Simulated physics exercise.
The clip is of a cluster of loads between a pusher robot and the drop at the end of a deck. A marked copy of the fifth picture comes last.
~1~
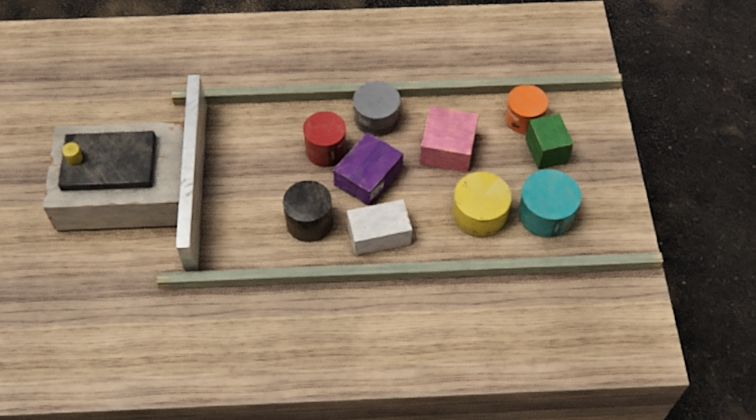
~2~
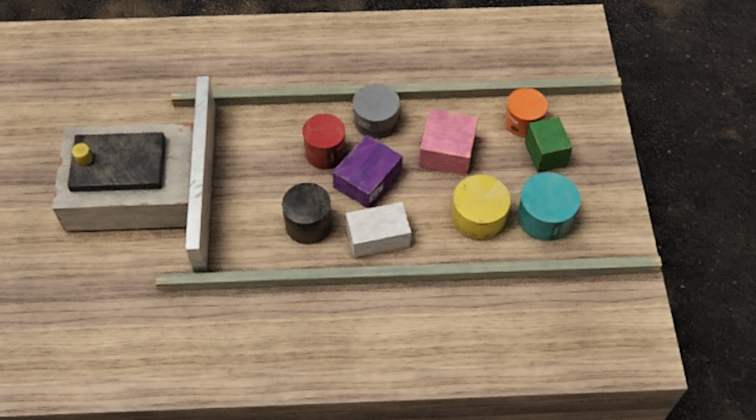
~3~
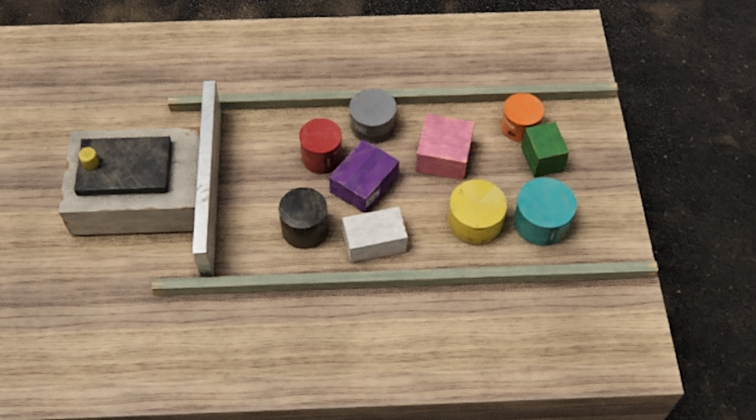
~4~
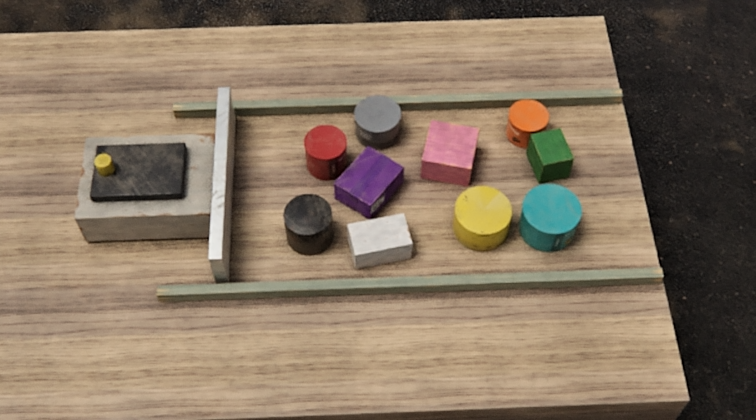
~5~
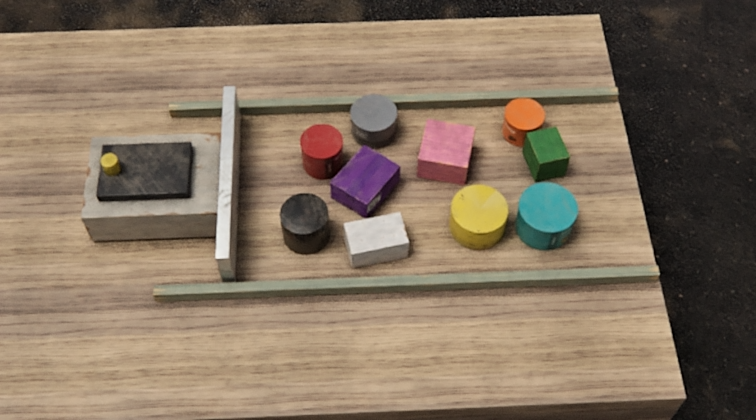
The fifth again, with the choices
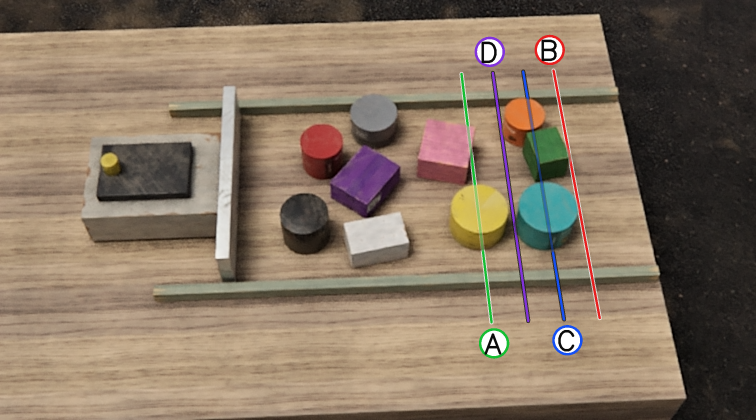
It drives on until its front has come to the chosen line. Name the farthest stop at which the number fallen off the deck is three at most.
It should halt at C.
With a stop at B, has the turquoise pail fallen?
Yes.
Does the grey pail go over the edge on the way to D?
No.
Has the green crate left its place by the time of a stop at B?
Yes.
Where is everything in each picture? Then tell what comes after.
In the first picture, yellow canister (481, 205); turquoise pail (548, 204); purple parcel (369, 169).
In the second picture, robot (124, 160); white crate (378, 230).
In the third picture, robot (131, 164); grey pail (373, 117).
In the fourth picture, robot (146, 171); pink crate (450, 153).
In the fifth picture, robot (152, 170); orange pail (523, 123); yellow canister (478, 218); turquoise pail (545, 217).
On the marked copy, A at (475, 188); B at (575, 184); C at (542, 186); D at (509, 187).
With C. Early on, robot (268, 166); grey pail (384, 119); white crate (416, 247).
Further on, robot (382, 162); turquoise pail (604, 227); orange pail (567, 111).
At the end, robot (471, 158); turquoise pail over the edge; orange pail over the edge; three fallen.
As for the rest, A is within the limit but short; B drops five; D is within the limit but short.
